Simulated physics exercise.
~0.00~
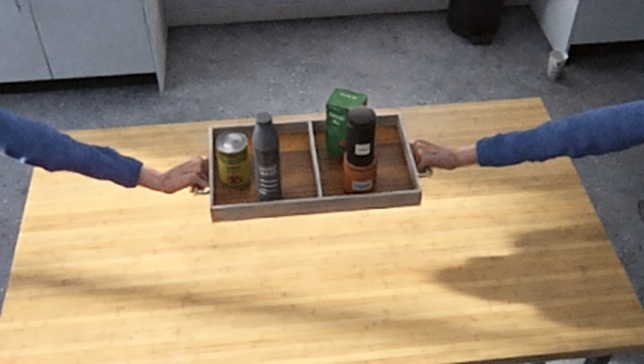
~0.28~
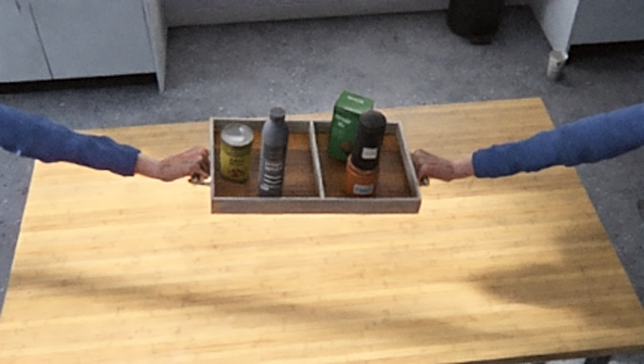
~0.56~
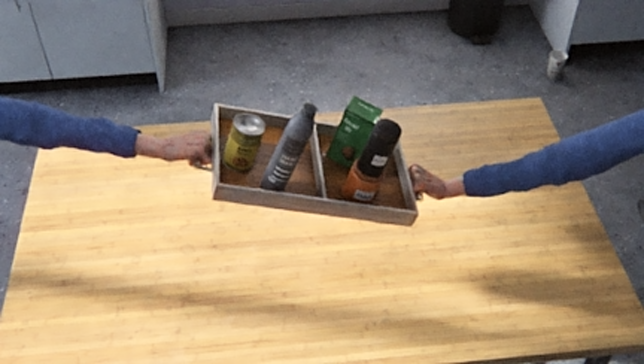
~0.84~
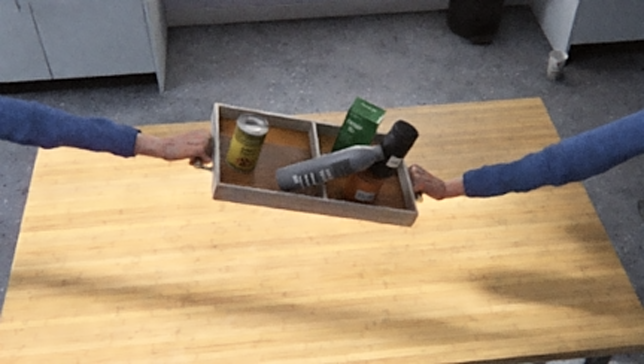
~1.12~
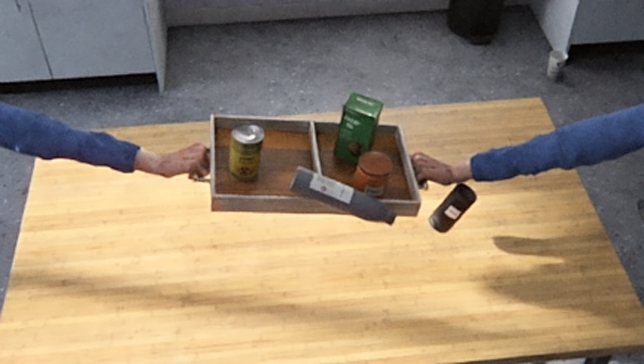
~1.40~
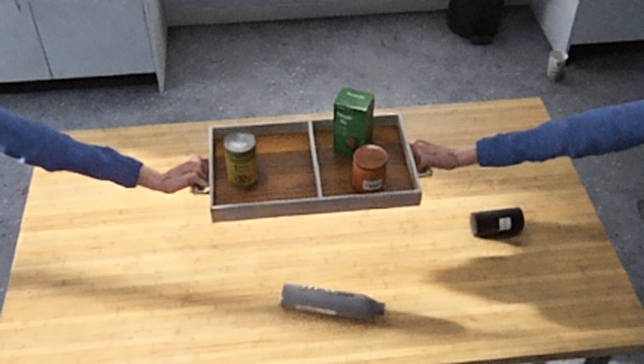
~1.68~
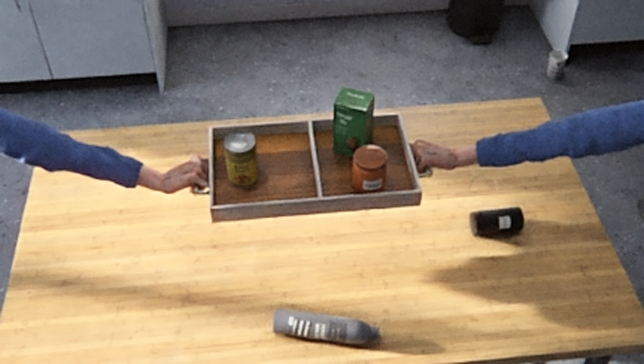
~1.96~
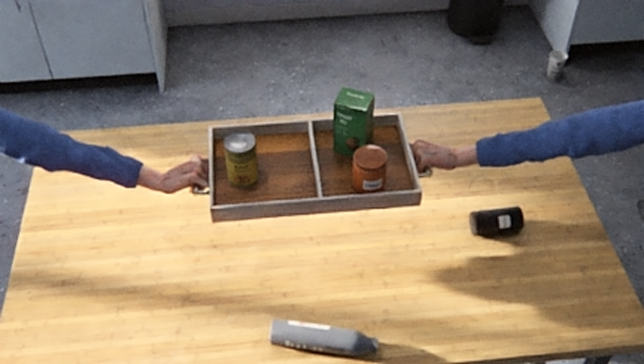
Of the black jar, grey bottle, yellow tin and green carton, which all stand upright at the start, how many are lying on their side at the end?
Two of them, the black jar and the grey bottle, are lying on their side at the end.
The video shows two hands holding a divided wooden tray of containers above a table and tilting it down to the right, so the grey bottle and black jar topple off onto the table, while the yellow tin, green carton and orange jar stay on the levelled tray.
